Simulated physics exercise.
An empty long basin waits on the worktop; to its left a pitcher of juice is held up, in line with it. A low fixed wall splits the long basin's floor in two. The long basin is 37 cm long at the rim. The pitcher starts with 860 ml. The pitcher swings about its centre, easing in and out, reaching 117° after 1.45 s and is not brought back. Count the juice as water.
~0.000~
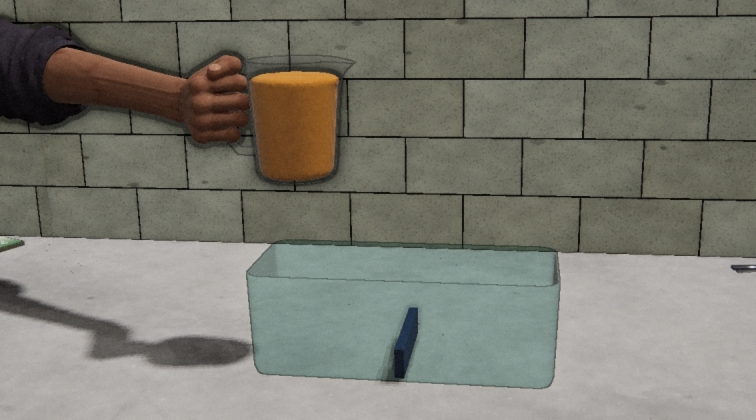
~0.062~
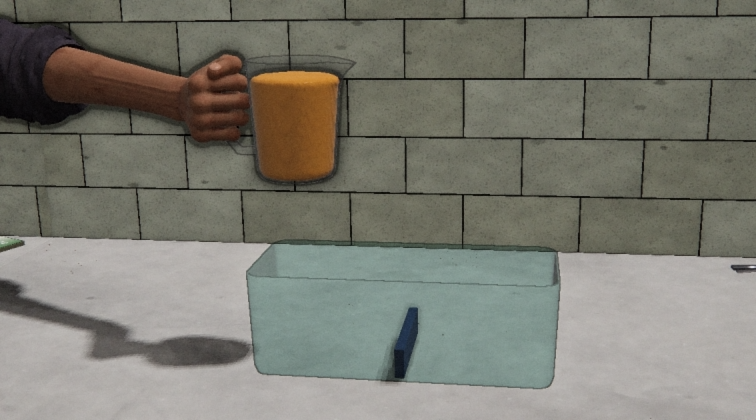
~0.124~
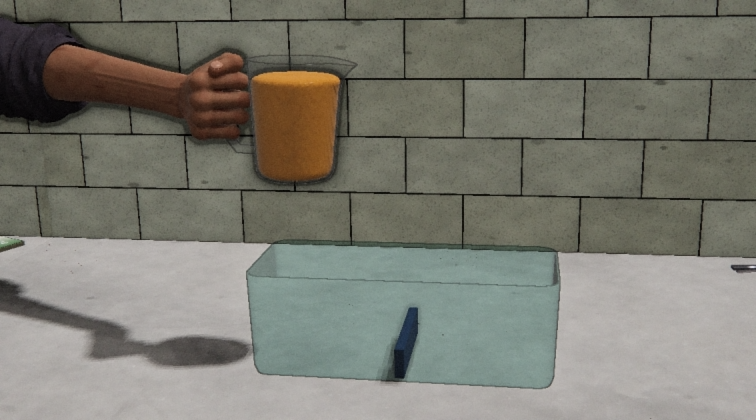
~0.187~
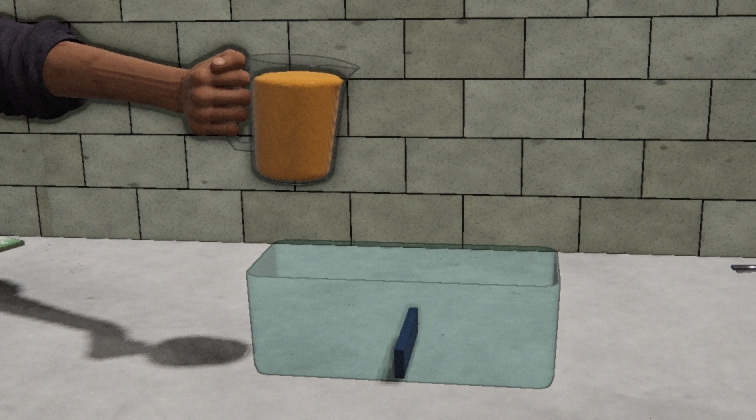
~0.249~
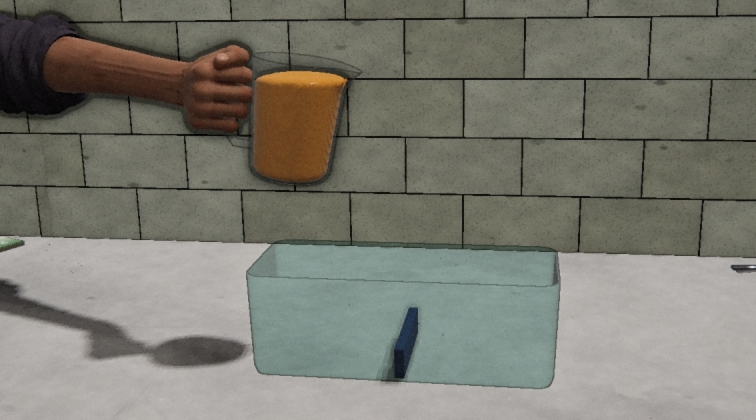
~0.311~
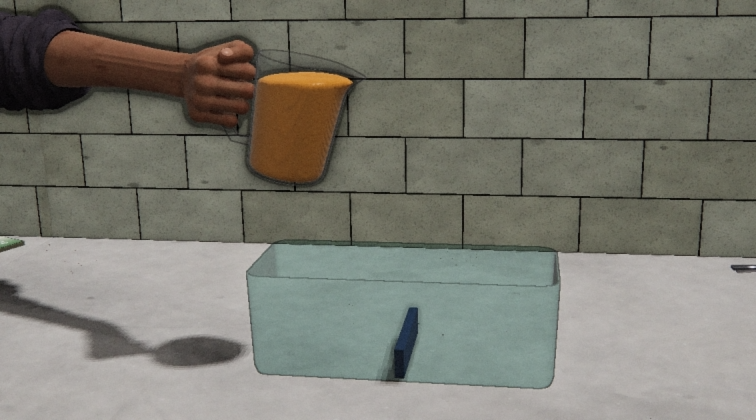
We see a hand holding a clear pitcher of orange juice above the left part of an empty, pale green see-through basin on a worktop; the hand slowly tilts the pitcher slightly to the right.
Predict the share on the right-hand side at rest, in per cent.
The far part has some 71 per cent.
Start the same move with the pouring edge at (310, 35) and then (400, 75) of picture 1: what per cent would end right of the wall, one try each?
First 30, then 90 per cent.
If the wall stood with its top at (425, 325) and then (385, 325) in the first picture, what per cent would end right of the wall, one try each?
First 60, then 90 per cent.
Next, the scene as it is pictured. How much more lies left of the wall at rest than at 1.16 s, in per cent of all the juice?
Some 22 per cent.
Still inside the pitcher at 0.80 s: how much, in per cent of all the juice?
Some 78 per cent.
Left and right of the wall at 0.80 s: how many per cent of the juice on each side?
Left about 0, right about 6.
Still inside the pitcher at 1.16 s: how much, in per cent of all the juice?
About 18 per cent.
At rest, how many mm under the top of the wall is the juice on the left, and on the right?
Some 28 mm on the left and 14 mm on the right.
By 0.80 s the tilt is 68° and 77 per cent is still to pour, 0 is left of the wall and 6 right of it.
By 1.16 s the tilt is 106° and 19 per cent is still to pour, 4 is left of the wall and 58 right of it.
By 1.54 s the tilt is 117° and 0 per cent is still to pour, 20 is left of the wall and 78 right of it.
By 1.95 s the tilt is 117° and 0 per cent is still to pour, 27 is left of the wall and 72 right of it.
At rest 27 per cent lies left of the wall, 71 right of it and 1 outside.
